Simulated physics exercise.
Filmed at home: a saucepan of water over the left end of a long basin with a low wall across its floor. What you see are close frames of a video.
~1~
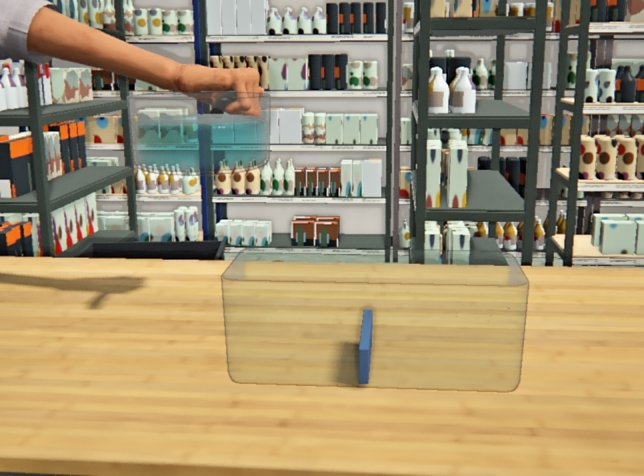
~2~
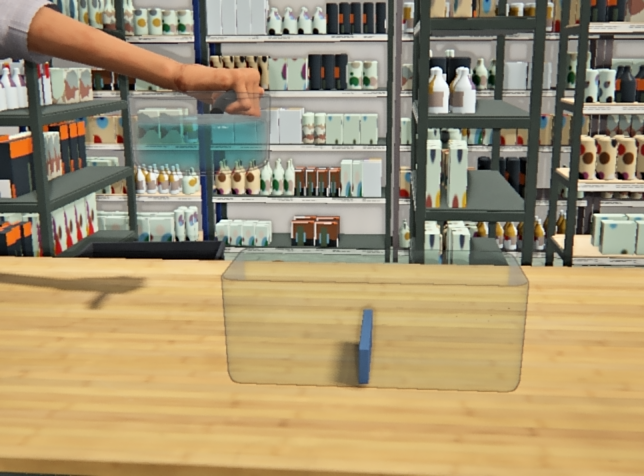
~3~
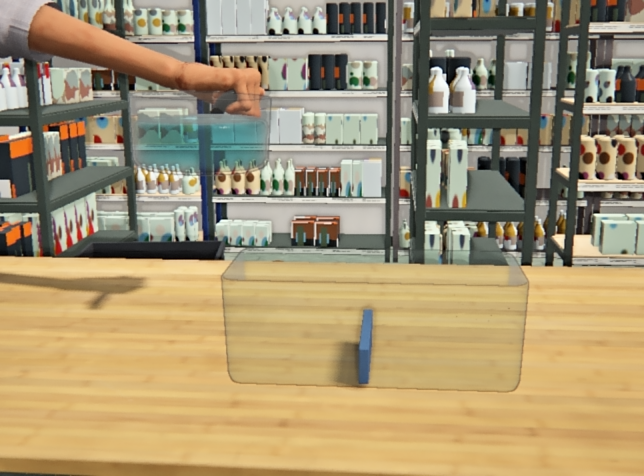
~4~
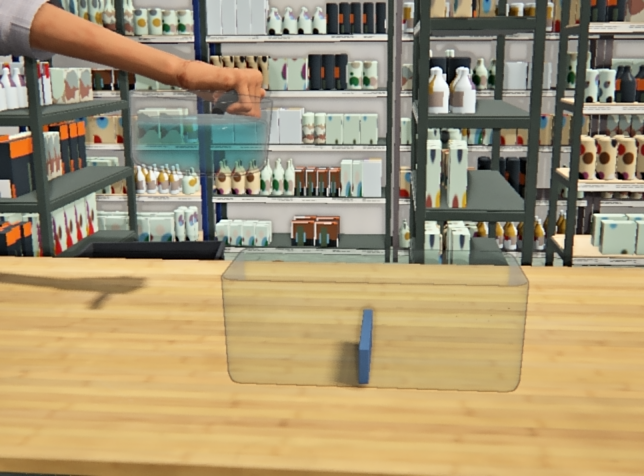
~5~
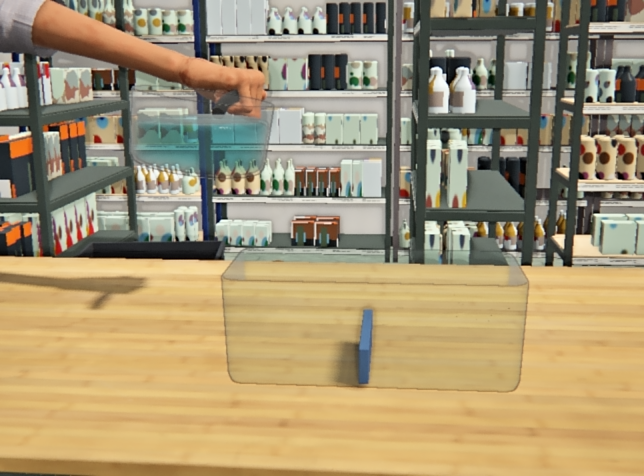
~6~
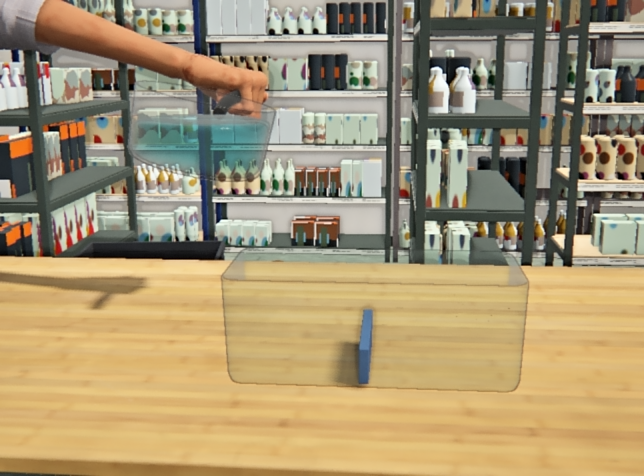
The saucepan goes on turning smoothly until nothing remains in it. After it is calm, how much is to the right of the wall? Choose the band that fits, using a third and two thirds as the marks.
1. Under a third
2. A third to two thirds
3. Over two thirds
1.
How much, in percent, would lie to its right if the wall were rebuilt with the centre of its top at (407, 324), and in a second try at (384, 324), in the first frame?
Roughly 5 % and 5 %.
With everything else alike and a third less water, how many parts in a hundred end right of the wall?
5 %.
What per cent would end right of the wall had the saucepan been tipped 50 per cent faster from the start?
Near 15 in a hundred.
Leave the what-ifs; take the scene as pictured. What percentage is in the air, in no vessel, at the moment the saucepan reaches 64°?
Roughly 30 percent.
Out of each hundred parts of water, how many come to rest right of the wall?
Share approx. 10 %.
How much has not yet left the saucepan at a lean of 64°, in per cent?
65 per cent or so.
A moment on, the saucepan is tipped part way and 66 per cent is still to pour, 5 is left of the wall and 0 right of it.
Next, the saucepan is tipped on its side and 17 per cent is still to pour, 67 is left of the wall and 1 right of it.
Then the saucepan is tipped on its side and 3 per cent is still to pour, 88 is left of the wall and 6 right of it.
Later the saucepan is tipped on its side and 0 per cent is still to pour, 88 is left of the wall and 11 right of it.
In the end 88 per cent lies left of the wall, 11 right of it and 1 outside.
